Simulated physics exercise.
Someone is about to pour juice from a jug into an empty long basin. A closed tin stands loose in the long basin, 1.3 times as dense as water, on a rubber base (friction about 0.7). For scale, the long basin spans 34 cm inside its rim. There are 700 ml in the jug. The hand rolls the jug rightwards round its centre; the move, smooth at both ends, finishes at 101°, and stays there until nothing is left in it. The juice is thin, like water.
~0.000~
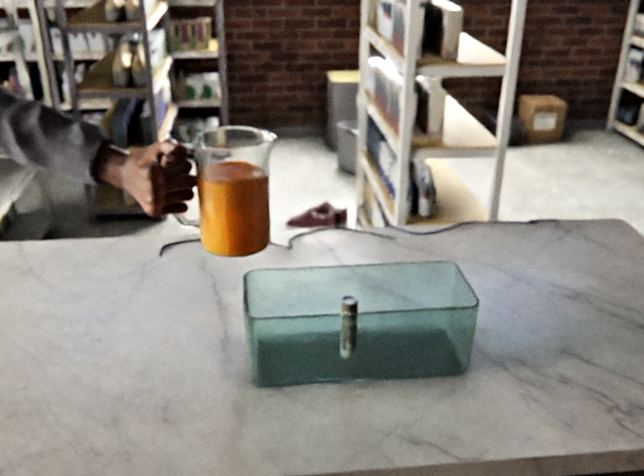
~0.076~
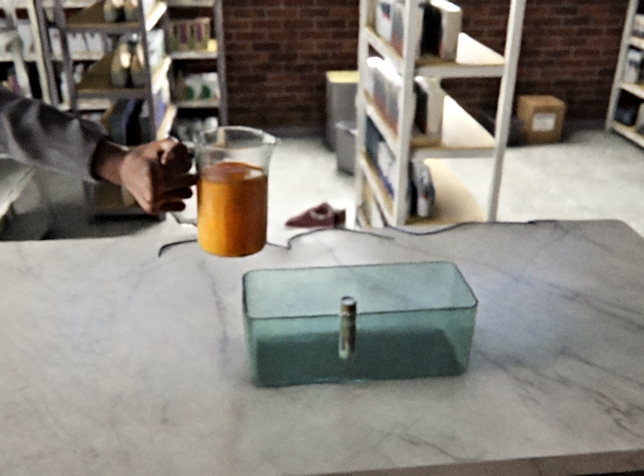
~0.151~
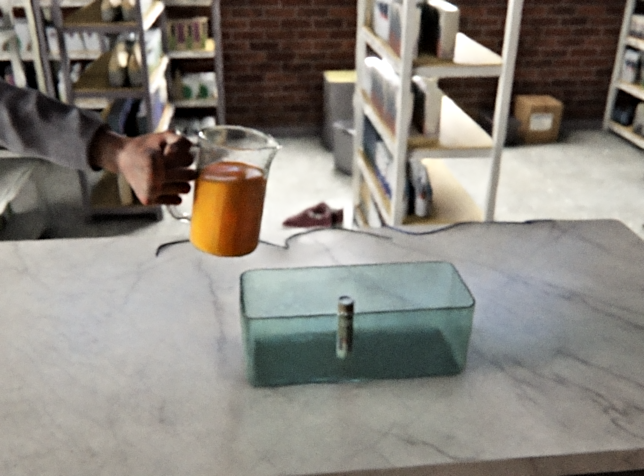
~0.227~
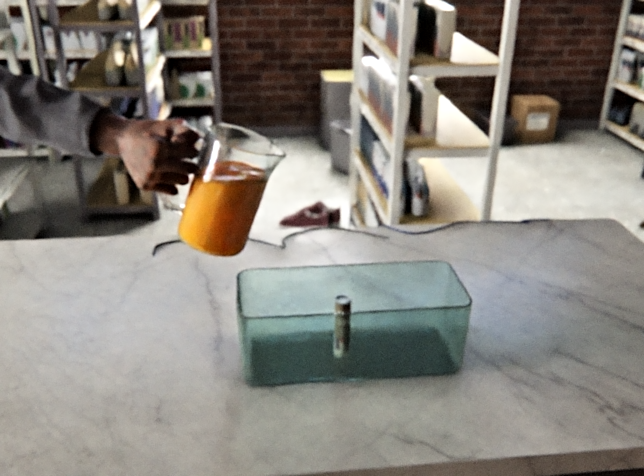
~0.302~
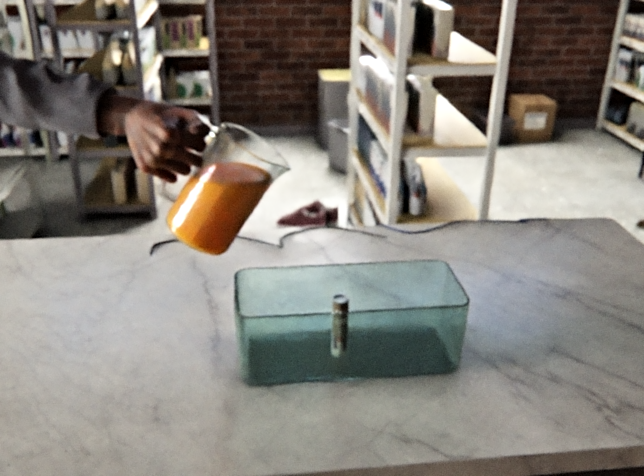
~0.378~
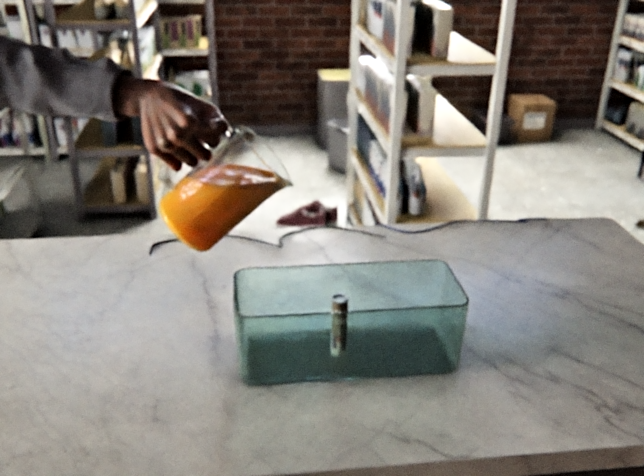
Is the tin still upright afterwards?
It goes over.
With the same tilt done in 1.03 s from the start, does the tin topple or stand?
The tin falls.
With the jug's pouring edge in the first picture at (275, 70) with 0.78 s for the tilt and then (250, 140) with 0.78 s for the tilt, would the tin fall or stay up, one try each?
First it keeps standing; then it topples.
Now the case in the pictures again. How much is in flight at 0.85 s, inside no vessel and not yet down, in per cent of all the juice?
About 24 per cent.
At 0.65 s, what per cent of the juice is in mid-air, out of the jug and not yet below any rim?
About 20 per cent.
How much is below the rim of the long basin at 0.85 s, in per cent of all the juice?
Near 44 in a hundred.
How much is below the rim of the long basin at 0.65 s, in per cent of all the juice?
Near 5 in a hundred.
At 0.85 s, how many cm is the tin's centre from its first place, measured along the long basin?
Some 1 cm.
Then, 0.65 s in, the tilt is 94° and 75 per cent is still to pour; the tin stands where it began.
Then, 0.85 s in, the tilt is 101° and 32 per cent is still to pour; the tin leans 12°.
Then, 1.05 s in, the tilt is 101° and 11 per cent is still to pour; the tin lies on its side.
Then, 1.28 s in, the tilt is 101° and 3 per cent is still to pour; the tin lies on its side.
Finally, the tin lies on its side.
